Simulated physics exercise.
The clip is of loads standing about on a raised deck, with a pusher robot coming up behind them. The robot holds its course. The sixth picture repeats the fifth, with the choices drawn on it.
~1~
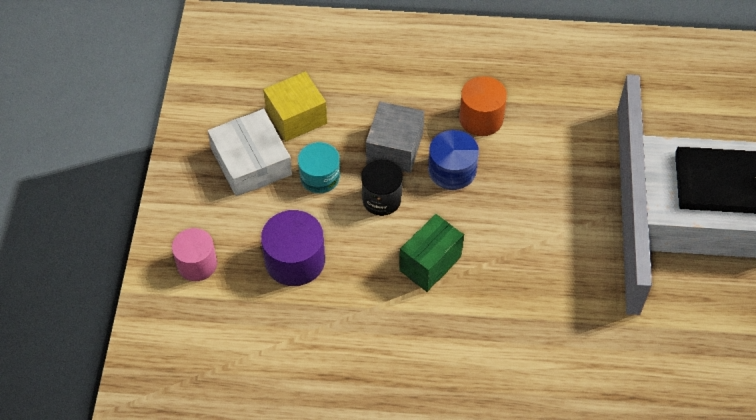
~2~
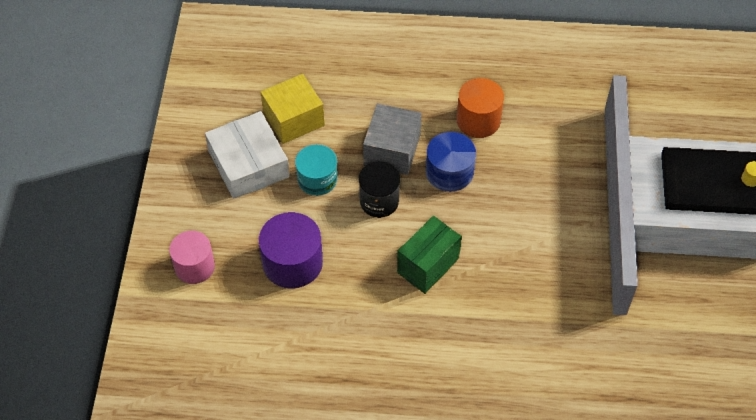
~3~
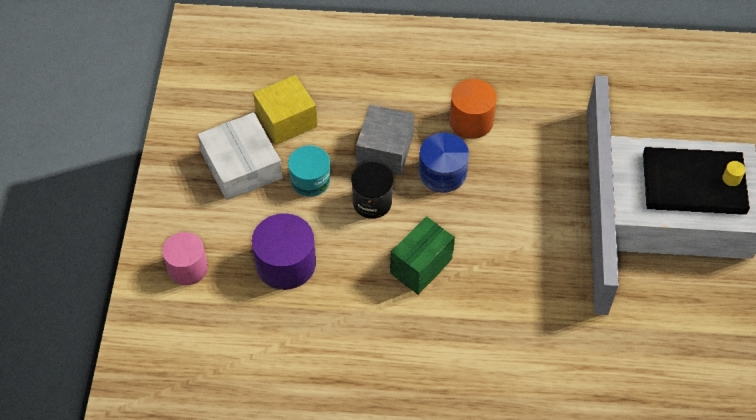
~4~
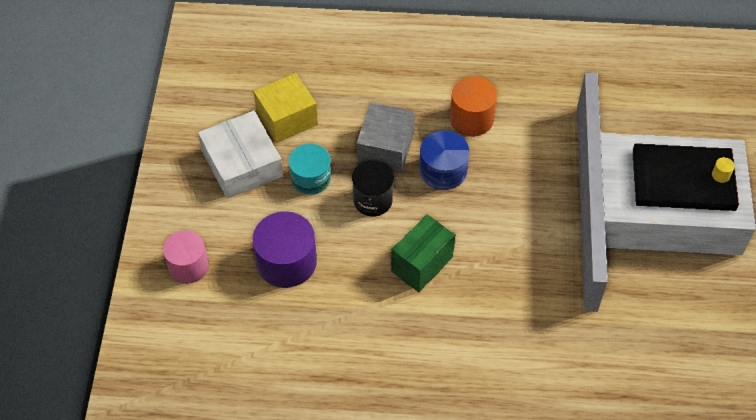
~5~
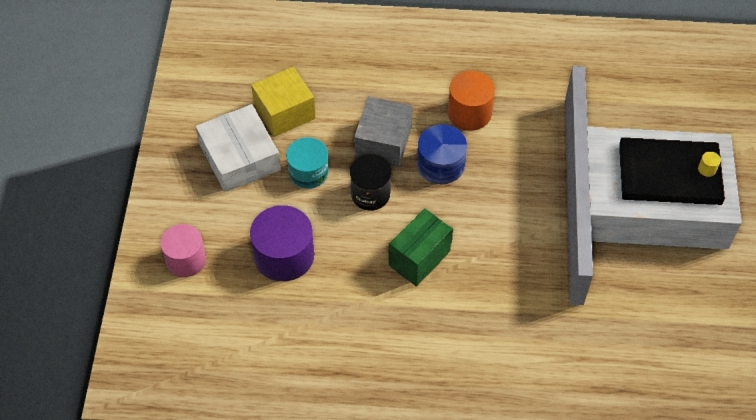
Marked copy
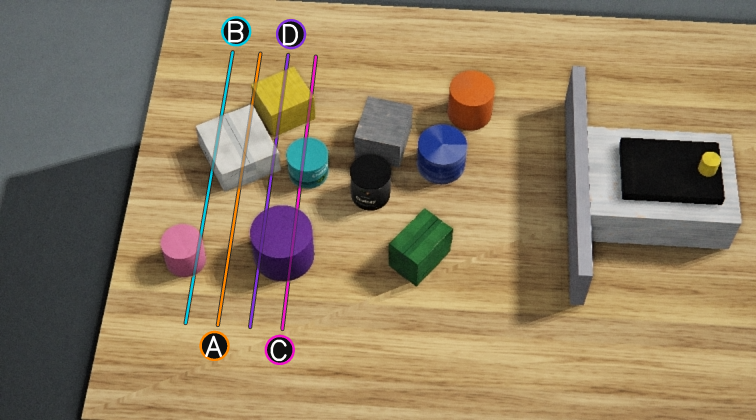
A pusher robot with a wide grey blade crept steadily left from the right side of the wooden deck, narrowing the gap to the colourful canisters and boxes, which stood still and untouched.
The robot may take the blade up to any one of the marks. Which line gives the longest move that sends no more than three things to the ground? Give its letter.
B is the last line within the limit.
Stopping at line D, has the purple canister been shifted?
By then, yes.
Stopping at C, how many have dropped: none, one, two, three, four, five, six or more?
The count is none.
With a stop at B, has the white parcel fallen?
Yes.
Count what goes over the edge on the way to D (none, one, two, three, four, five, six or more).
In all, none.
On the marked copy, A at (241, 179); B at (211, 177); C at (300, 182); D at (271, 181).
Following B. Soon after the start, robot (529, 162); orange canister (421, 98); green box (406, 250).
Later, robot (395, 154); white parcel (213, 153); purple canister (233, 241).
In the end, robot (290, 149); pink canister over the edge; white parcel over the edge; two fallen.
As for the rest, A is within the limit but short; C is within the limit but short; D is within the limit but short.
